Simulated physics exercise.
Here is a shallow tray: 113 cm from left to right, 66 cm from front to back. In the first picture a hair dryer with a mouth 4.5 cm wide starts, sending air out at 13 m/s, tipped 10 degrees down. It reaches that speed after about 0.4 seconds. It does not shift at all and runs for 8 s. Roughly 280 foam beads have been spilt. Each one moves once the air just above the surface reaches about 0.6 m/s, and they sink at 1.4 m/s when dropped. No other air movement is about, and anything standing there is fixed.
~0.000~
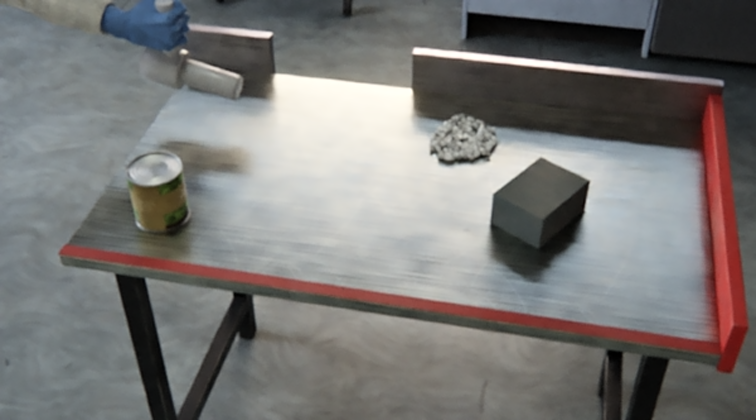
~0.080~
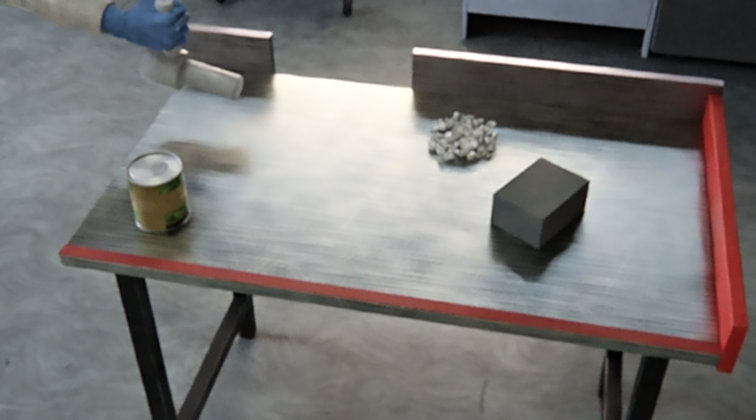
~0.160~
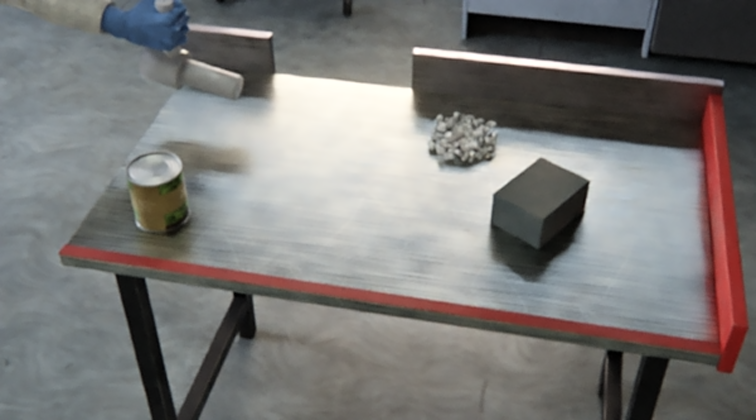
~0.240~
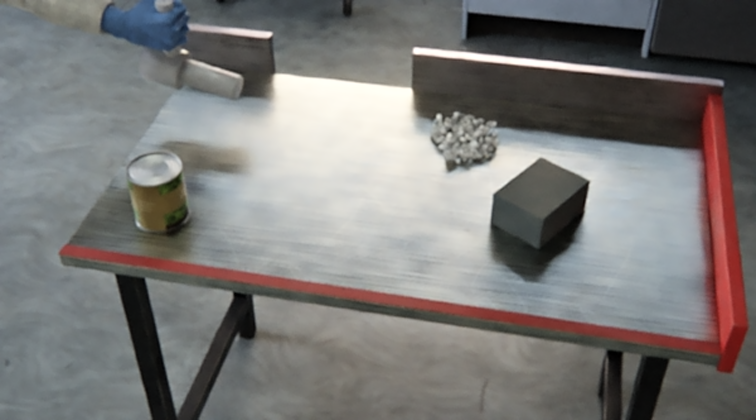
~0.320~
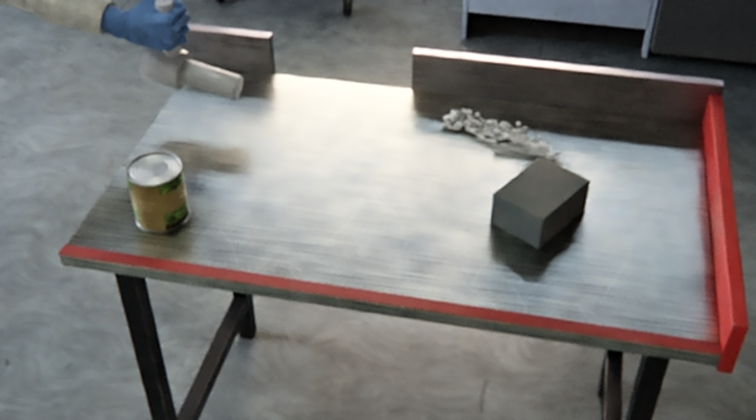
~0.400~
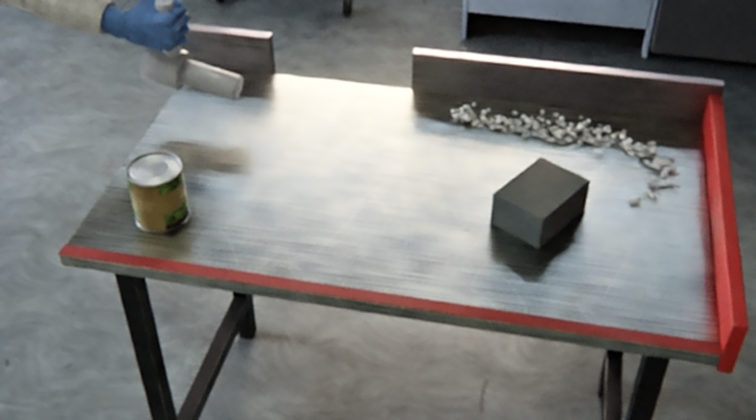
On a metal-topped table with a red front edge and a raised red right side, seen from above at an angle, a grey concrete floor shows around it. A blue-gloved hand holds a hair dryer at the back left, with a gold tin at left, a dark block at right and a pale bead pile behind it. The beads barely stir, then spread rightward along the back, while everything else and the camera stay still.
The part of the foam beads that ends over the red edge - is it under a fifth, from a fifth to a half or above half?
It is not even a fifth.
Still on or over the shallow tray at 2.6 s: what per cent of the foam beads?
I'd put it near 100 per cent at that time.
After 1.6 s the count stands so, 4 % are over the red edge; the middle of those still in play is near (687, 116).
After 2.6 s the count stands so, 4 % are over the red edge; the middle of those still in play is near (699, 116).
After 4.4 s the count stands so, 4 % are over the red edge; the middle of those still in play is near (699, 108).
After 8.0 s, at the end, 4 % are over the red edge; the middle of those still in play is near (699, 108).
